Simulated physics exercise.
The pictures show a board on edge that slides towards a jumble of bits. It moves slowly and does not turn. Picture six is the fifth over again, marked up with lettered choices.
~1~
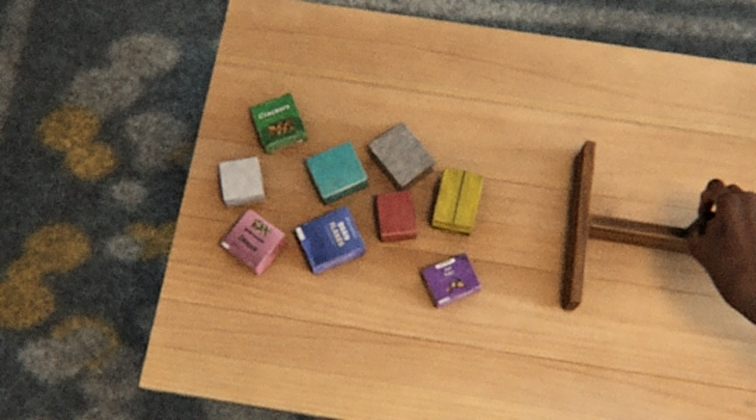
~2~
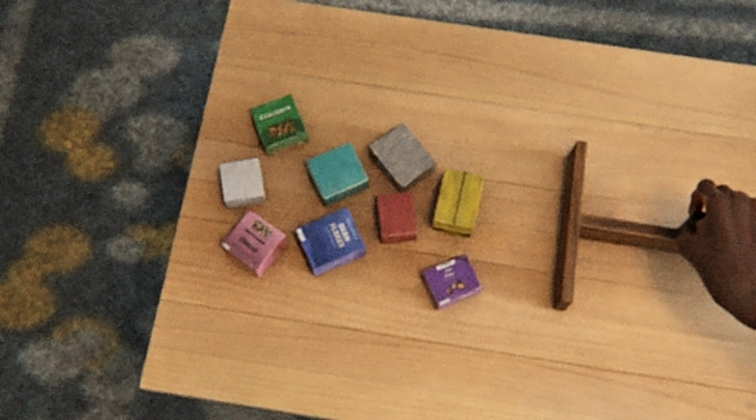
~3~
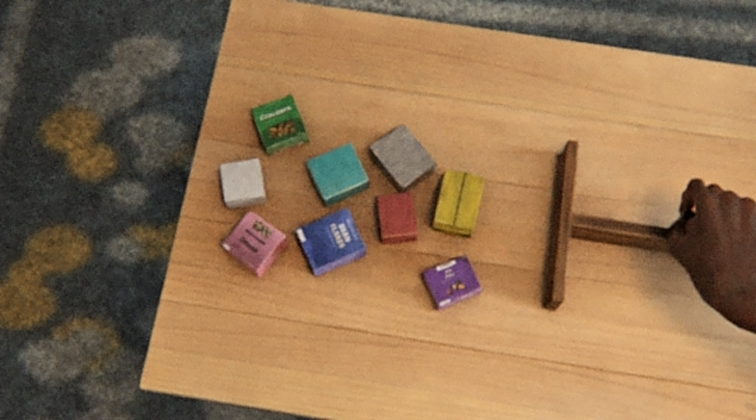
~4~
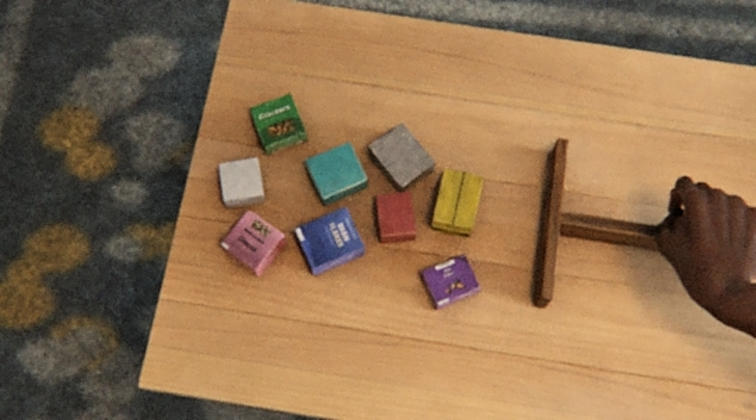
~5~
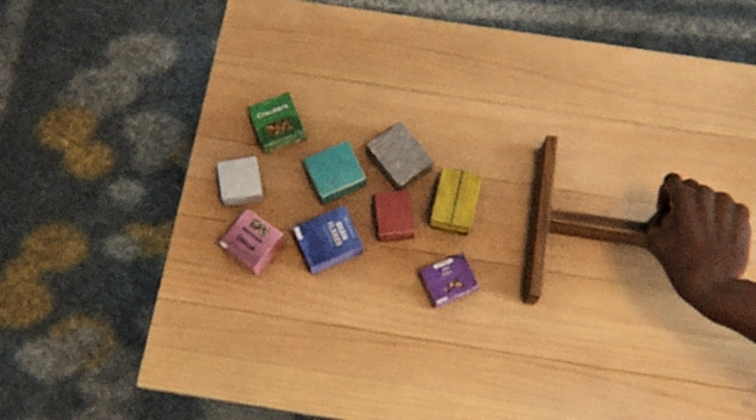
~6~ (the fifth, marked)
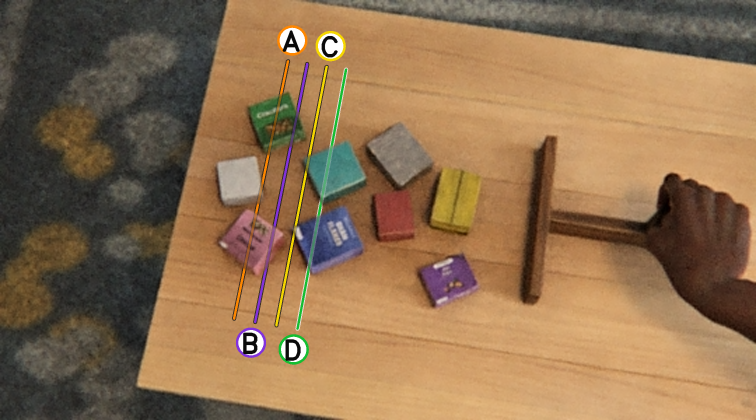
Wooden board on a handle, held by a hand, sliding slowly left across a tabletop towards scattered colourful boxes and blocks.
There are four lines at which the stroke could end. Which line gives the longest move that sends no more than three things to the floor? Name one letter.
No fourth one falls up to A.
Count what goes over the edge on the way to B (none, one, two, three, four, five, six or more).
By then, two.
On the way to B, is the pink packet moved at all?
Yes.
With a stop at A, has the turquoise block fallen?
By then, no.
On the marked copy, A at (262, 184); B at (282, 187); C at (303, 190); D at (323, 193).
Taking A. A third of the way, board (443, 198); purple packet (398, 263); grey block (385, 147).
Two thirds of the way, board (340, 182); pink packet (205, 249); white block (232, 183).
When it is over, board (263, 171); pink packet over the edge; white block over the edge; two fallen.
As for the rest, B is within the limit but short; C is within the limit but short; D is within the limit but short.
